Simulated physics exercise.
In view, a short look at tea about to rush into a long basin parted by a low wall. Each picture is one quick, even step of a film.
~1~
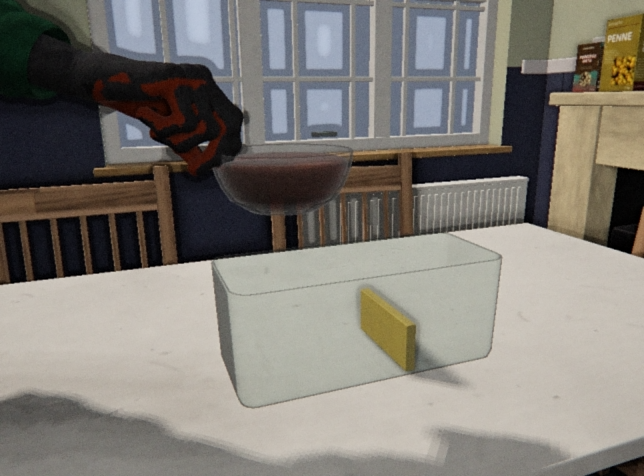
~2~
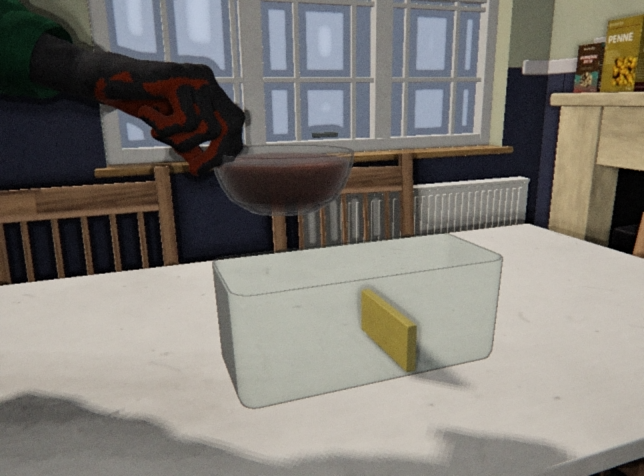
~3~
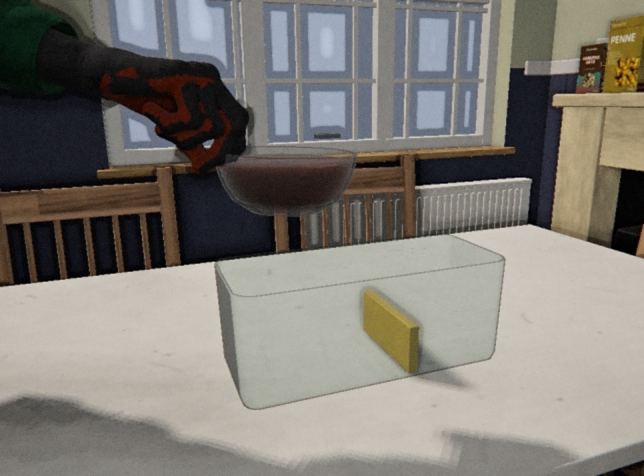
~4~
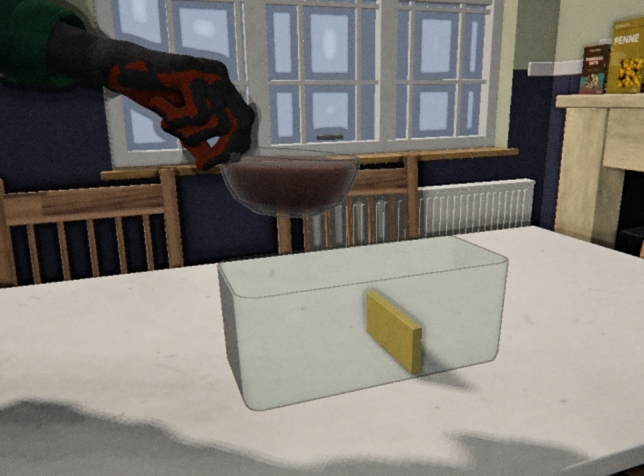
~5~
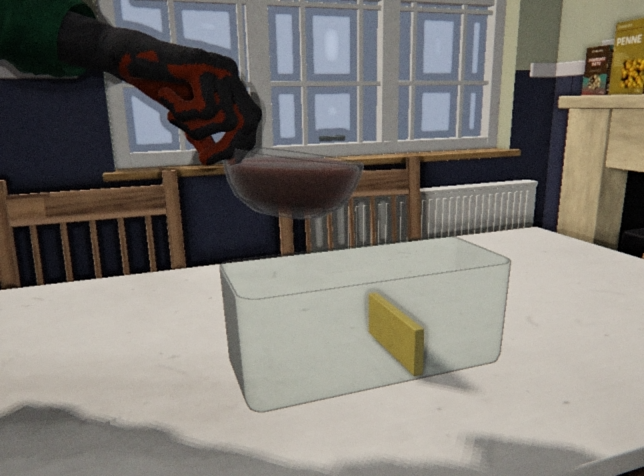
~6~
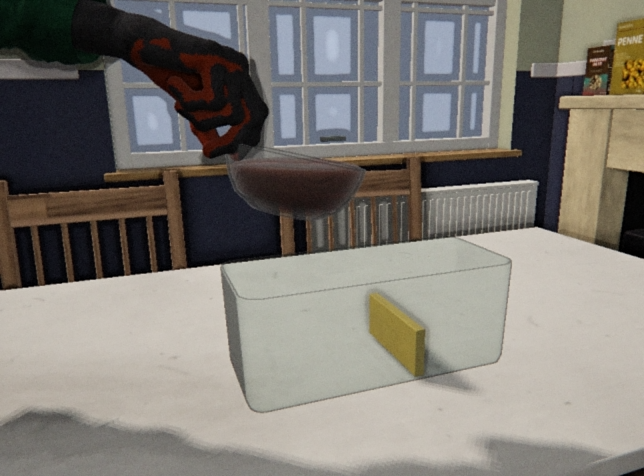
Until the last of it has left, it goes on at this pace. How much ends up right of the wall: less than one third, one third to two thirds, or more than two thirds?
The share right of the wall is going to reach a third without passing two thirds.
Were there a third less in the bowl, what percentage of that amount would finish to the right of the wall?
Some 25 parts in a hundred.
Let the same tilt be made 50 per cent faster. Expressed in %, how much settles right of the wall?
About 35 per cent.
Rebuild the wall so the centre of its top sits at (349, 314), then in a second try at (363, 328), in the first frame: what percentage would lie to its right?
First some 85, then 75 per cent.
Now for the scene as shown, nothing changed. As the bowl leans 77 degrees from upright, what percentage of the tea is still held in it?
Still holding around 25 %, give or take.
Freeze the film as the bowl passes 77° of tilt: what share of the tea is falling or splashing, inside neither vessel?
It comes to around 30 per cent.
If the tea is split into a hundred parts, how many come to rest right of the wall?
About 50 percent.
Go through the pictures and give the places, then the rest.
In the first picture, tilt 0°; pouring edge (346, 149); surface from (215, 163) to (341, 156); the long basin's rim runs from (220, 278) to (472, 245); the wall's top is at (386, 307).
In the second picture, tilt 1°; pouring edge (347, 150); surface from (216, 163) to (342, 157).
In the third picture, tilt 2°; pouring edge (350, 153); surface from (218, 163) to (345, 159).
In the fourth picture, tilt 5°; pouring edge (354, 158); surface from (223, 164) to (349, 162).
In the fifth picture, tilt 9°; pouring edge (357, 164); surface from (227, 165) to (353, 164).
In the sixth picture, tilt 14°; pouring edge (358, 170); surface from (231, 165) to (355, 164).
A moment on, the bowl is tipped on its side and 23 per cent is still to pour, 15 is left of the wall and 32 right of it.
Next, the bowl is tipped right over and 0 per cent is still to pour, 52 is left of the wall and 48 right of it.
Then the bowl is tipped right over and 0 per cent is still to pour, 52 is left of the wall and 48 right of it.
Later the bowl is tipped right over and 0 per cent is still to pour, 52 is left of the wall and 48 right of it.
In the end 52 per cent lies left of the wall, 48 right of it and 0 outside.
